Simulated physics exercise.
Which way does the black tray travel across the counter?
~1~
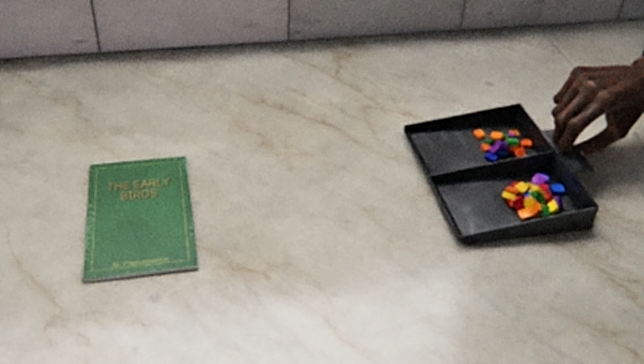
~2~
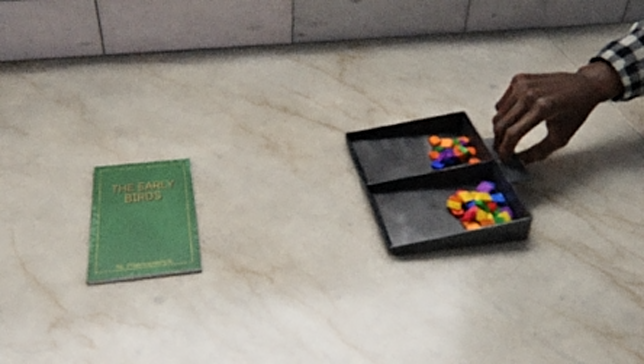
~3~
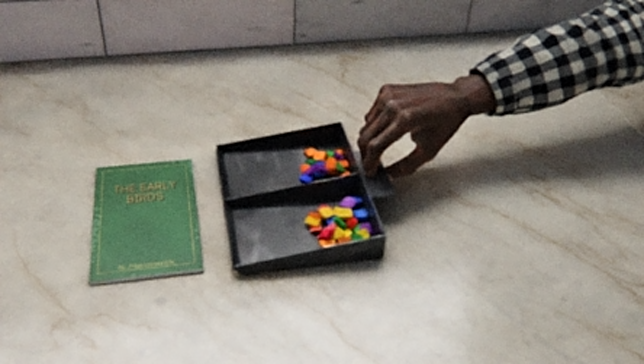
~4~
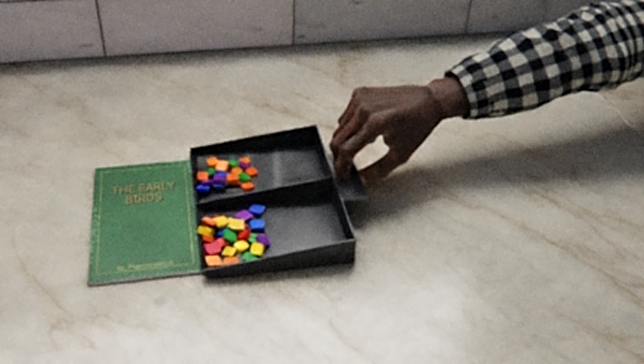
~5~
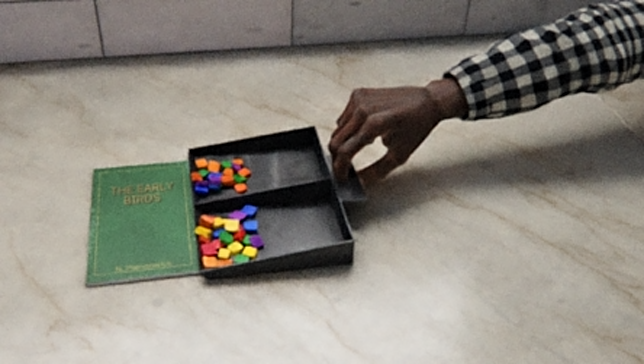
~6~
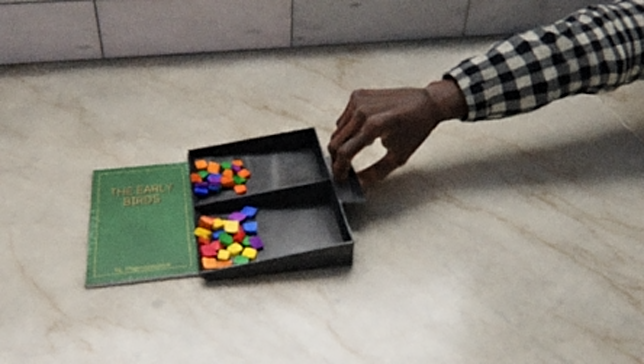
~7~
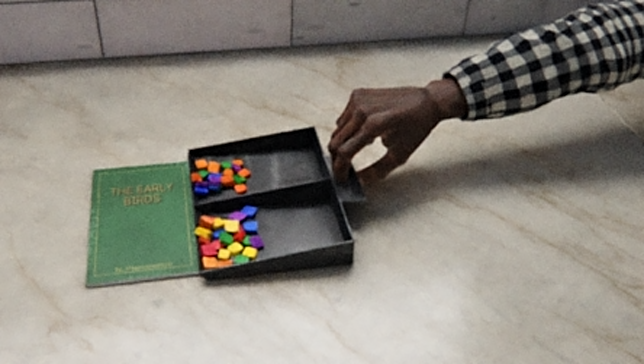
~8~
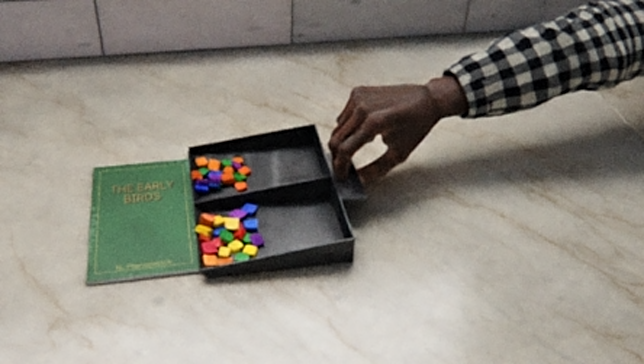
The tray travels to the left, pushed by the hand until it reaches the green book.
